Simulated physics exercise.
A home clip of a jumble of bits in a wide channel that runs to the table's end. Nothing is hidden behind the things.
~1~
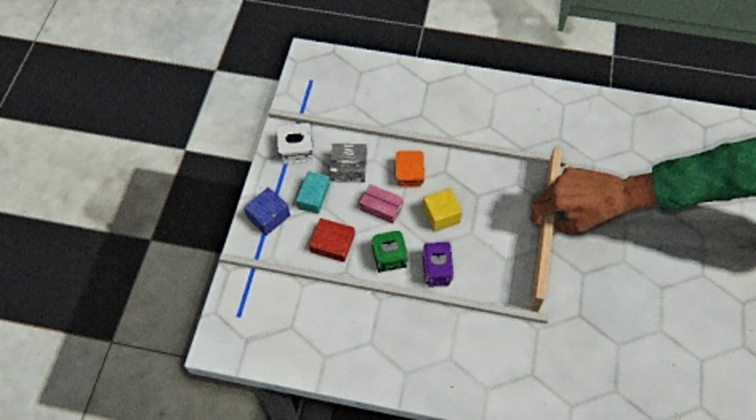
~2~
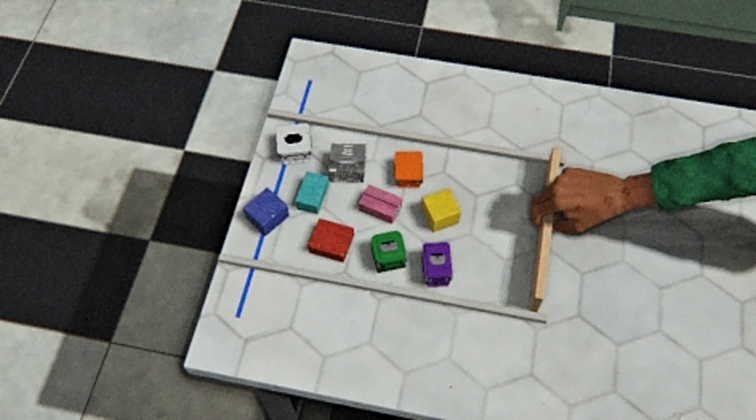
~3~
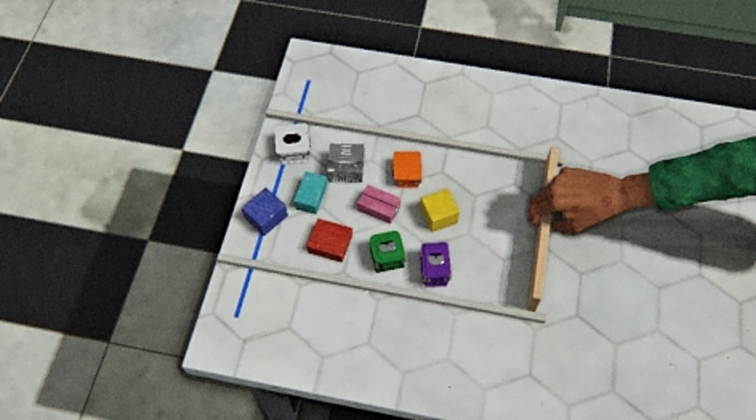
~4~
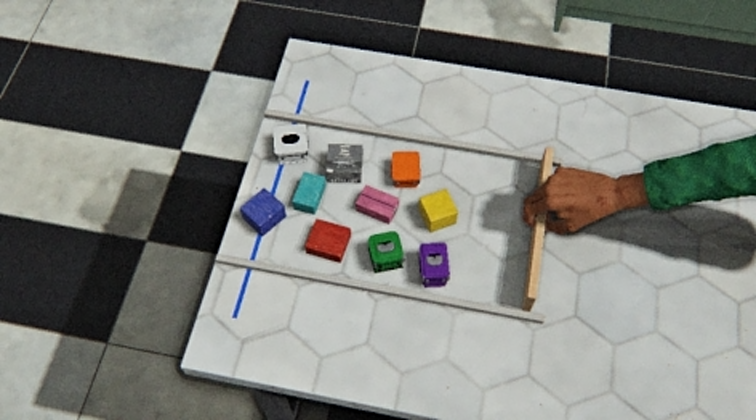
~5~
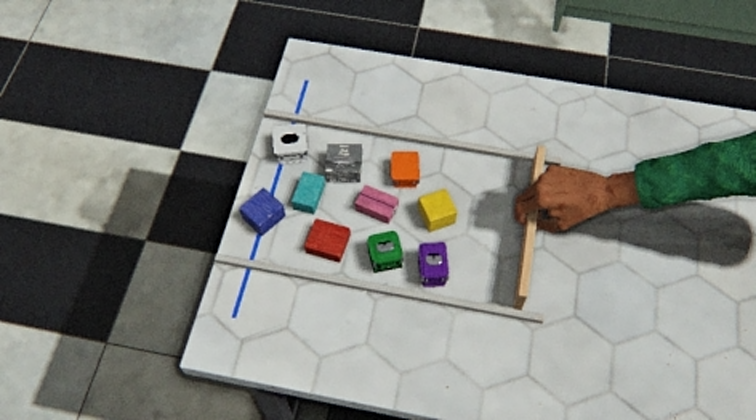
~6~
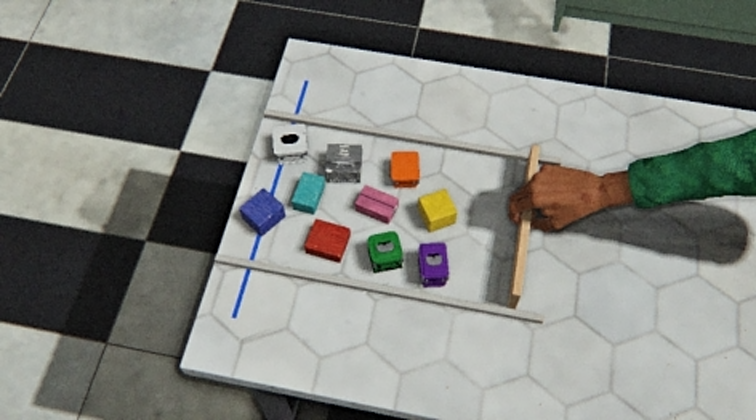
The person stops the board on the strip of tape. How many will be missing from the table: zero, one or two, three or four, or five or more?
The number that fall off is five or more.
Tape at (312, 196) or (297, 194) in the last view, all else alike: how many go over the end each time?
Try by try, 3 and 4.
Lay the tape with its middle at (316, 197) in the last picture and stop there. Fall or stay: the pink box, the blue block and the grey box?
The pink box remains up, the blue block drops off, the grey box is kept.
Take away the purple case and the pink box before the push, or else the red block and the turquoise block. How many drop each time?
The counts: 5 and 5.
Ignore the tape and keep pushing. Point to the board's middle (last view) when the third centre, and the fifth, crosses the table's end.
At (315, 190) for the third, at (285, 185) for the fifth.
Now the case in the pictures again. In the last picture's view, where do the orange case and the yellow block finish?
The orange case at (272, 146), the yellow block at (261, 173).
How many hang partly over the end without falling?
It comes to 0.
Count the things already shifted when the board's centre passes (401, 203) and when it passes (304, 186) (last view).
6 and 10.
A little later, none off yet; blue block at rest near (263, 212); white case at rest near (291, 145); turquoise block at rest near (309, 193).
Next, none off yet; blue block at rest near (262, 212); white case at rest near (291, 145); turquoise block moving near (300, 192).
Later still, one off so far; blue block dropping near (216, 240); white case shifted about its own width near (249, 135); turquoise block shifted well along near (239, 174).
When it is over, the number that fall off is five or more; down, green case, pink box, red block, grey box, turquoise block, white case and blue block.
